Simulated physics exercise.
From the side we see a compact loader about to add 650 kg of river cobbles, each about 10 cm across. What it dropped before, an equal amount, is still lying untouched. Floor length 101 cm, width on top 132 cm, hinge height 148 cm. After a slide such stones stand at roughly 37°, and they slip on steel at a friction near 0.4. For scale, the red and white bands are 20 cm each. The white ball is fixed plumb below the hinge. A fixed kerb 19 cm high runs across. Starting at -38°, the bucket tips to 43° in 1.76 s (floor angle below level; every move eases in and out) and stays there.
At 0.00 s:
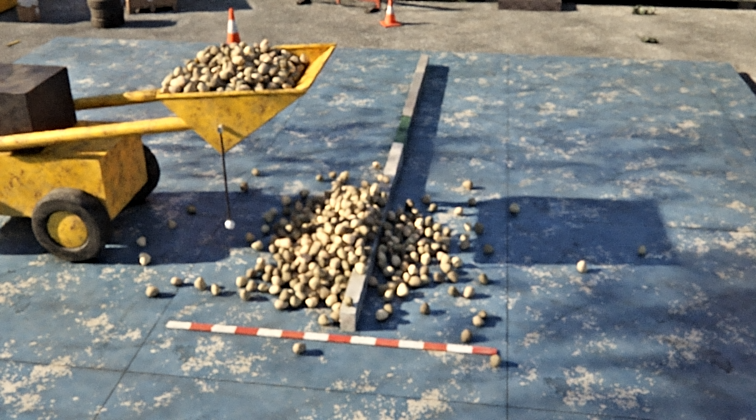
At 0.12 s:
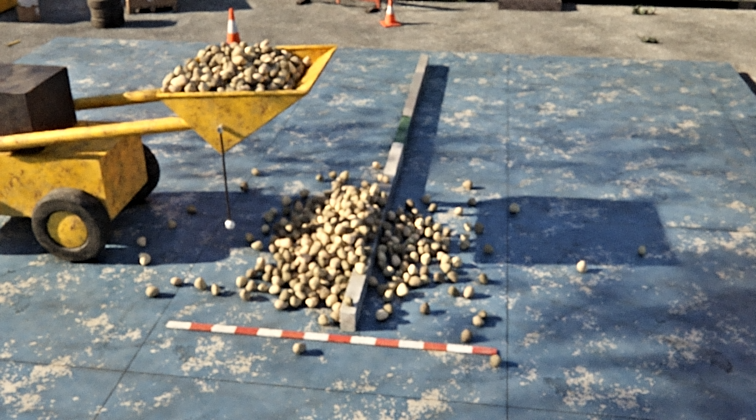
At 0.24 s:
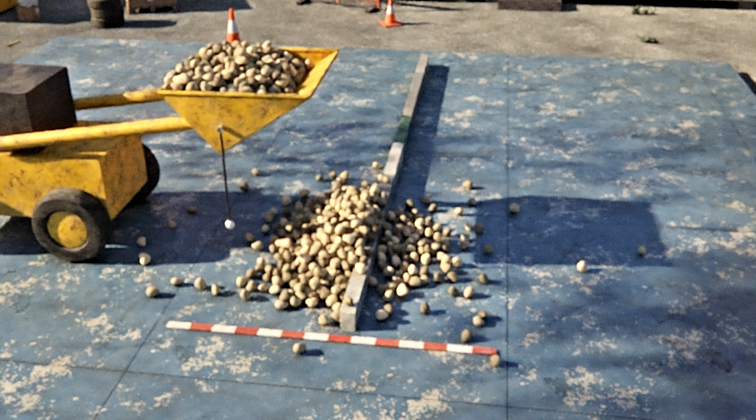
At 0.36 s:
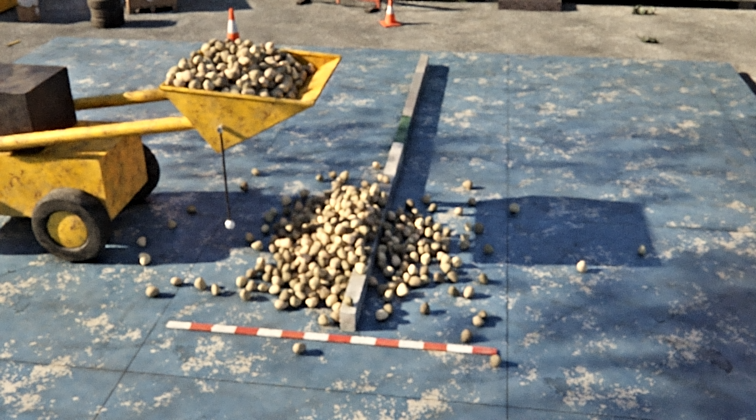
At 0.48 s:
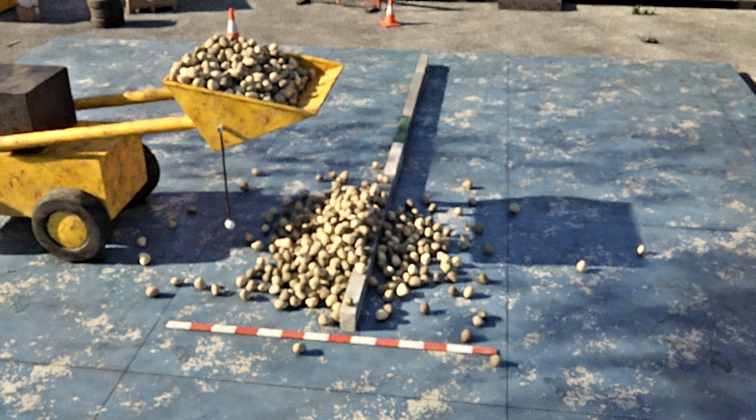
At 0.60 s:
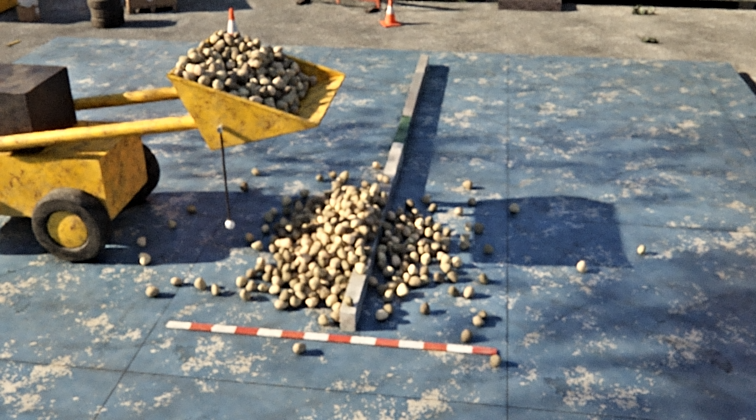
Yellow loader bucket heaped with rounded stones slowly tilting forward, its right-hand lip lowering above a still stone pile straddling a kerb.
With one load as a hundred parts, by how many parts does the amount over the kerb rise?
About 35 per cent.
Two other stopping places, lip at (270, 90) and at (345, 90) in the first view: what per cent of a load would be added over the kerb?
Near 5 per cent from the first place, 80 from the second.
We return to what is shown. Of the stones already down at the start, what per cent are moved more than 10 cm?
About 30 per cent.
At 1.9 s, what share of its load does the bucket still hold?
About 25 per cent.
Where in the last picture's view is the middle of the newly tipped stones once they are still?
Their middle is at about (349, 227).
After 1.3 s the floor is at 30°; in per cent of one load, 95 in the bucket, 86 on this side of the kerb, 19 over the kerb; the foremost stones are at (523, 277).
After 1.9 s the floor is at 43°; in per cent of one load, 23 in the bucket, 151 on this side of the kerb, 26 over the kerb; the foremost stones are at (523, 277).
After 2.2 s the floor is at 43°; in per cent of one load, 0 in the bucket, 155 on this side of the kerb, 45 over the kerb; the foremost stones are at (523, 277).
After 5.0 s the floor is at 43°; in per cent of one load, 0 in the bucket, 147 on this side of the kerb, 54 over the kerb; the foremost stones are at (544, 265). Net gain over the kerb, 35.
